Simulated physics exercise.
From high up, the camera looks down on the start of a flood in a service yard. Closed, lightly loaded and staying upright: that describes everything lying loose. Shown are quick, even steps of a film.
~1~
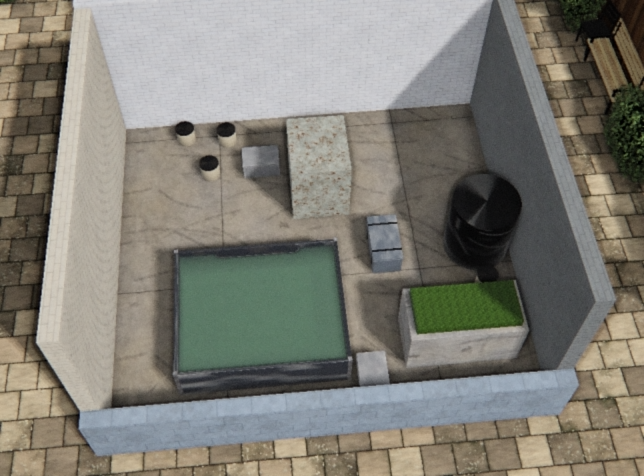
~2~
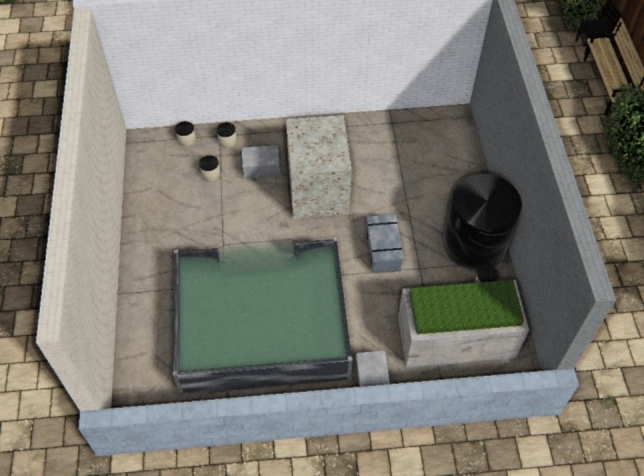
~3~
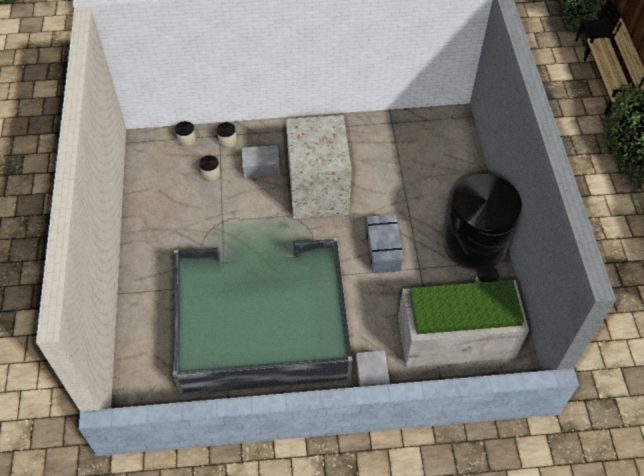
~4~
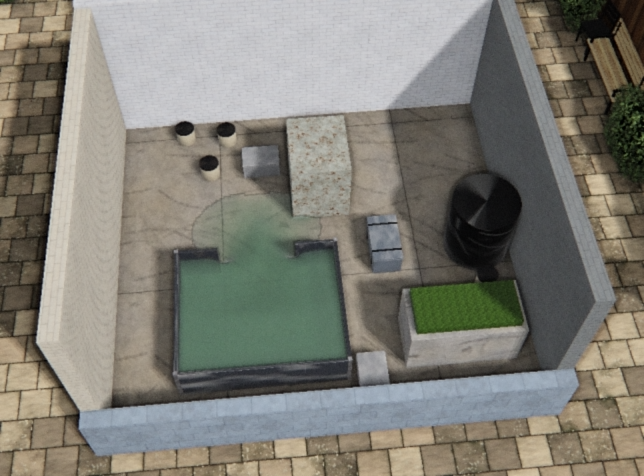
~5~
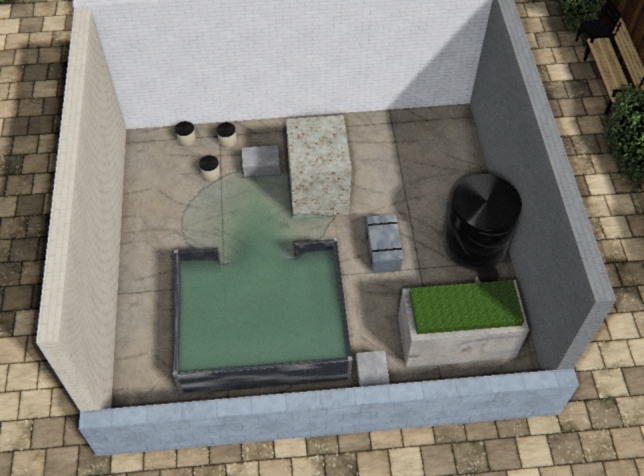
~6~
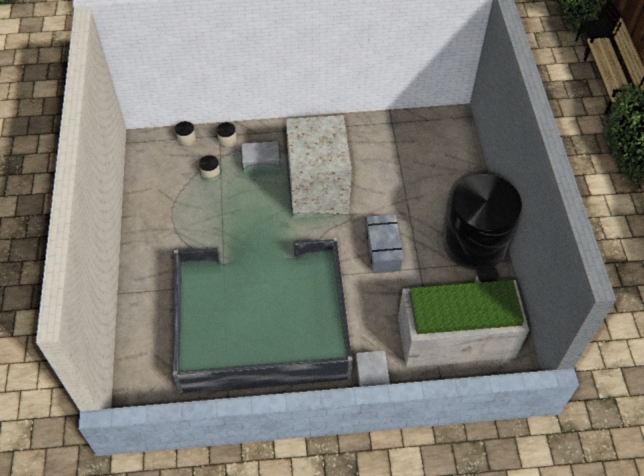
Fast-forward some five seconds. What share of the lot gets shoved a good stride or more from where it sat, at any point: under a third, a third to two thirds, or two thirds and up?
The part that gets shoved well aside lies in the middle band.
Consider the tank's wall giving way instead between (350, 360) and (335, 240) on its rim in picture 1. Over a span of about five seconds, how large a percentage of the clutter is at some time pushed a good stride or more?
I'd put it at about 30 percent.
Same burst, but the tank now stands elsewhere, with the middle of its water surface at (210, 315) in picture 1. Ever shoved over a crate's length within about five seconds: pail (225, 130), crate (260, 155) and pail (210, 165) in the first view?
Result per object - went far, went far, went far.
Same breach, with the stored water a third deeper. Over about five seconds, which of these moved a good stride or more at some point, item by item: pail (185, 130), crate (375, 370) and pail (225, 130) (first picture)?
The first one: Reaches it. The second: Doesn't reach it. The third: Reaches it.
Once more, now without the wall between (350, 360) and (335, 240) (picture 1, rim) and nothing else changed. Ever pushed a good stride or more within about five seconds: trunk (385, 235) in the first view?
Answer: Shifted that much.
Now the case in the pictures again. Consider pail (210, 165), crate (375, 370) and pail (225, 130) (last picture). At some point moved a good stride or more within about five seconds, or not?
Item one gets that far, item two never gets that far, item three gets that far.
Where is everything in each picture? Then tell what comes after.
The first picture shows a crate at (261, 156) rests on the ground; a pail at (209, 163) rests on the ground; 0 of 7 have shifted.
The second picture shows a crate at (261, 156), on the bottom; a pail at (209, 163), on the bottom; 0 of 7 have shifted.
The third picture shows a crate at (261, 156) rests on the ground; a pail at (209, 163), on the bottom; 0 of 7 have shifted.
The fourth picture shows a crate at (261, 156) rests on the ground; a pail at (209, 163), on the bottom; 0 of 7 have shifted.
The fifth picture shows a crate at (261, 156) rests on the ground; a pail at (209, 163) rests on the ground; 0 of 7 have shifted.
The sixth picture shows a crate at (261, 152) rests on the ground, close to its start; a pail at (209, 163) rests on the ground; 1 of 7 have shifted.
A moment on, 1 of 7 are well off their spots; 0 afloat.
Next, 4 of 7 are well off their spots; 4 afloat.
Later, 4 of 7 are well off their spots; 3 afloat.
In the end, 4 of 7 are well off their spots, and 4 have been at some point; 4 afloat.
